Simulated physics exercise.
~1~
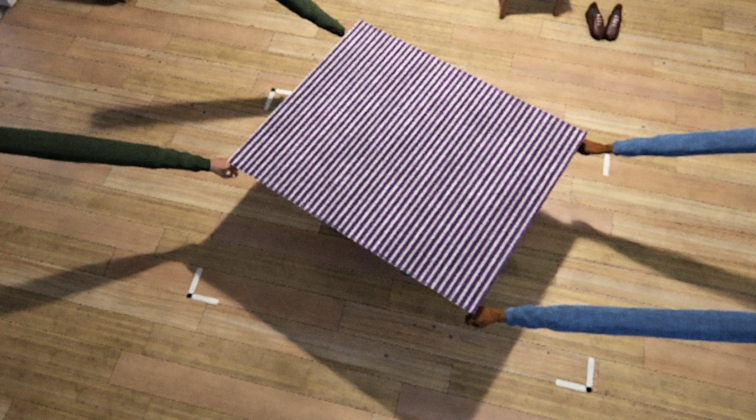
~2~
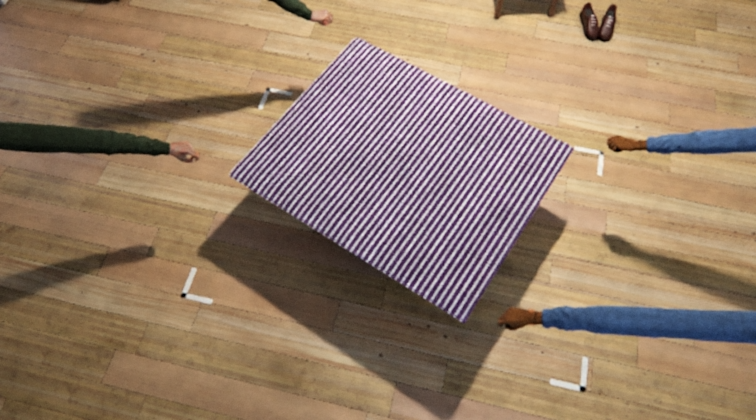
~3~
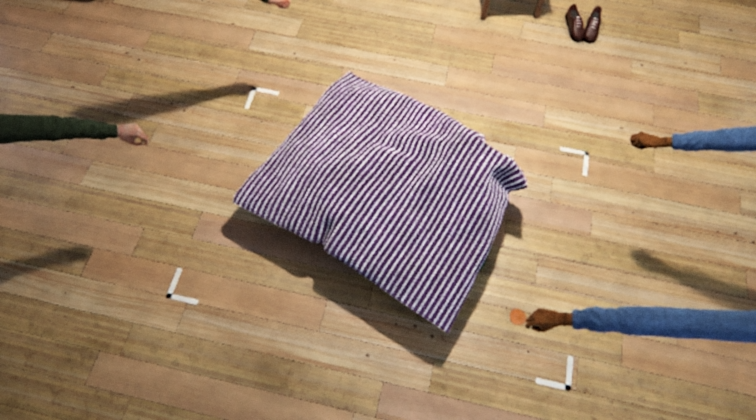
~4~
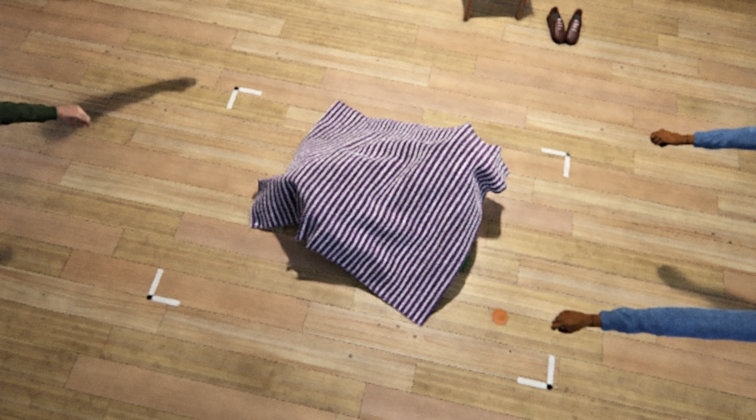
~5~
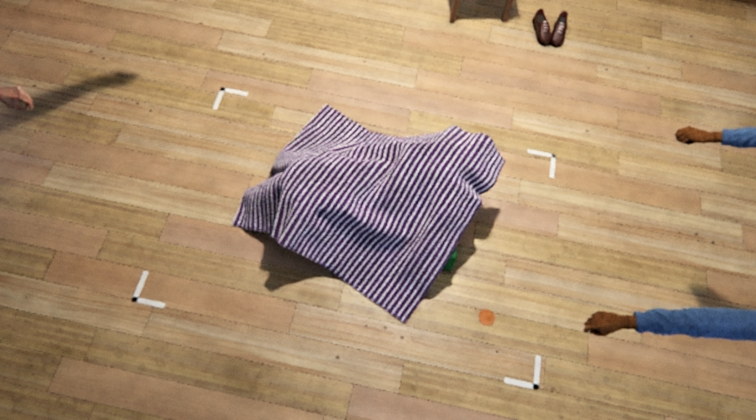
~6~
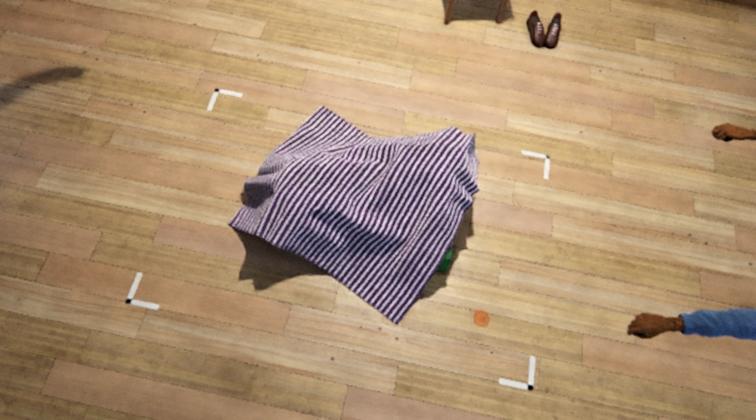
A striped dust sheet, held flat by its corners above a wooden floor, is released by the hands around it, drops and crumples over hidden upright objects, and settles in a raised, draped heap, with a bit of green showing at its edge and an orange coaster uncovered nearby.
